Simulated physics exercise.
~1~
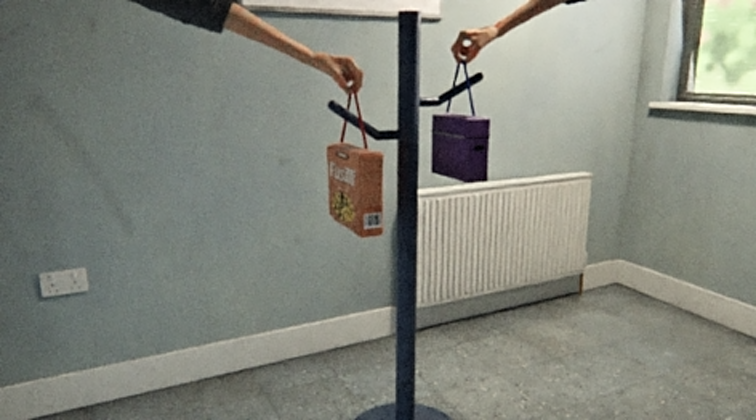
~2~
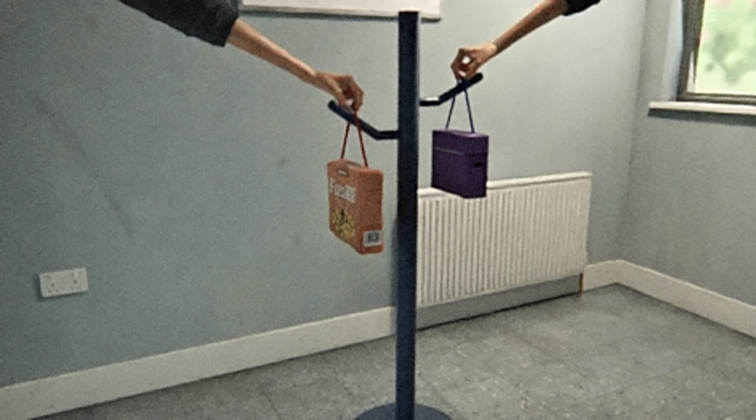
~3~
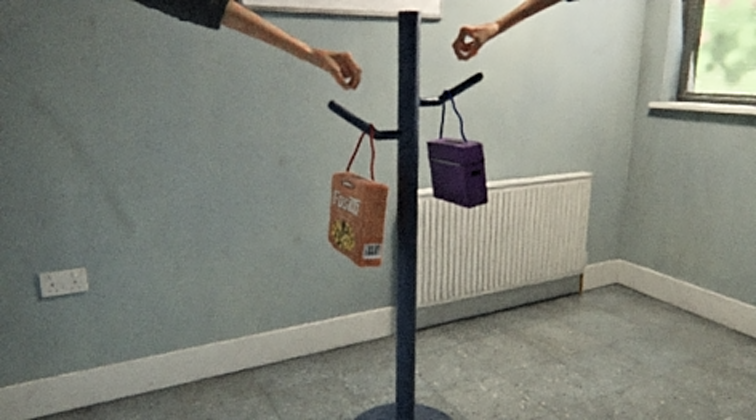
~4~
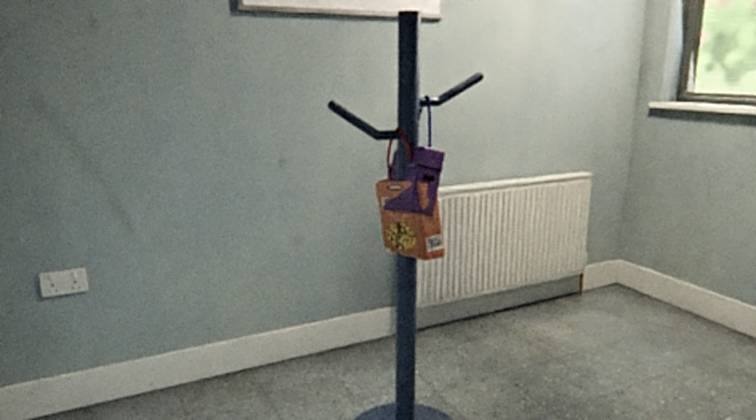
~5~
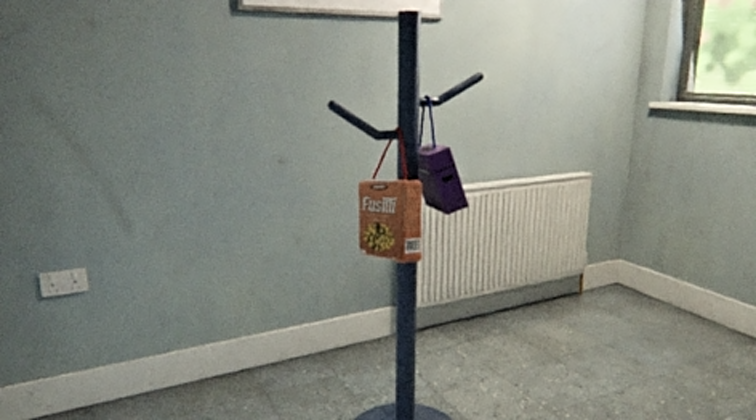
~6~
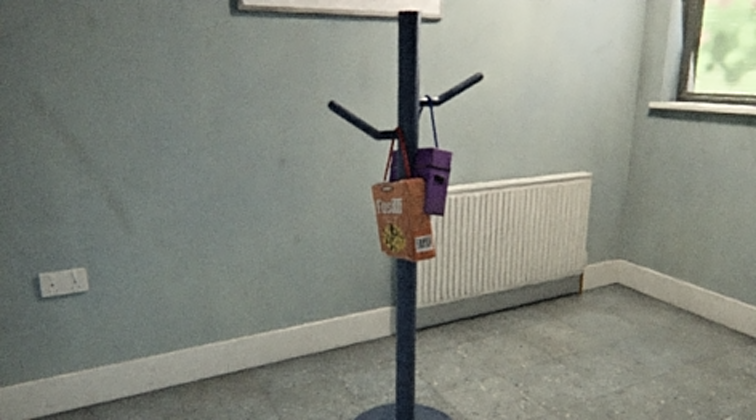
A dark coat stand rises in the middle of a room with pale blue-green walls, seen from a still, level view, with a white radiator behind it and a window at the upper right. Two hands reach in from the sides, lowering an orange bag by its red loop onto the left peg and a purple case onto the right one. The hands let go and draw back out of view. Both items slide inward toward the post, swinging and overlapping. They sway apart, then together again, and both remain hanging on their pegs.
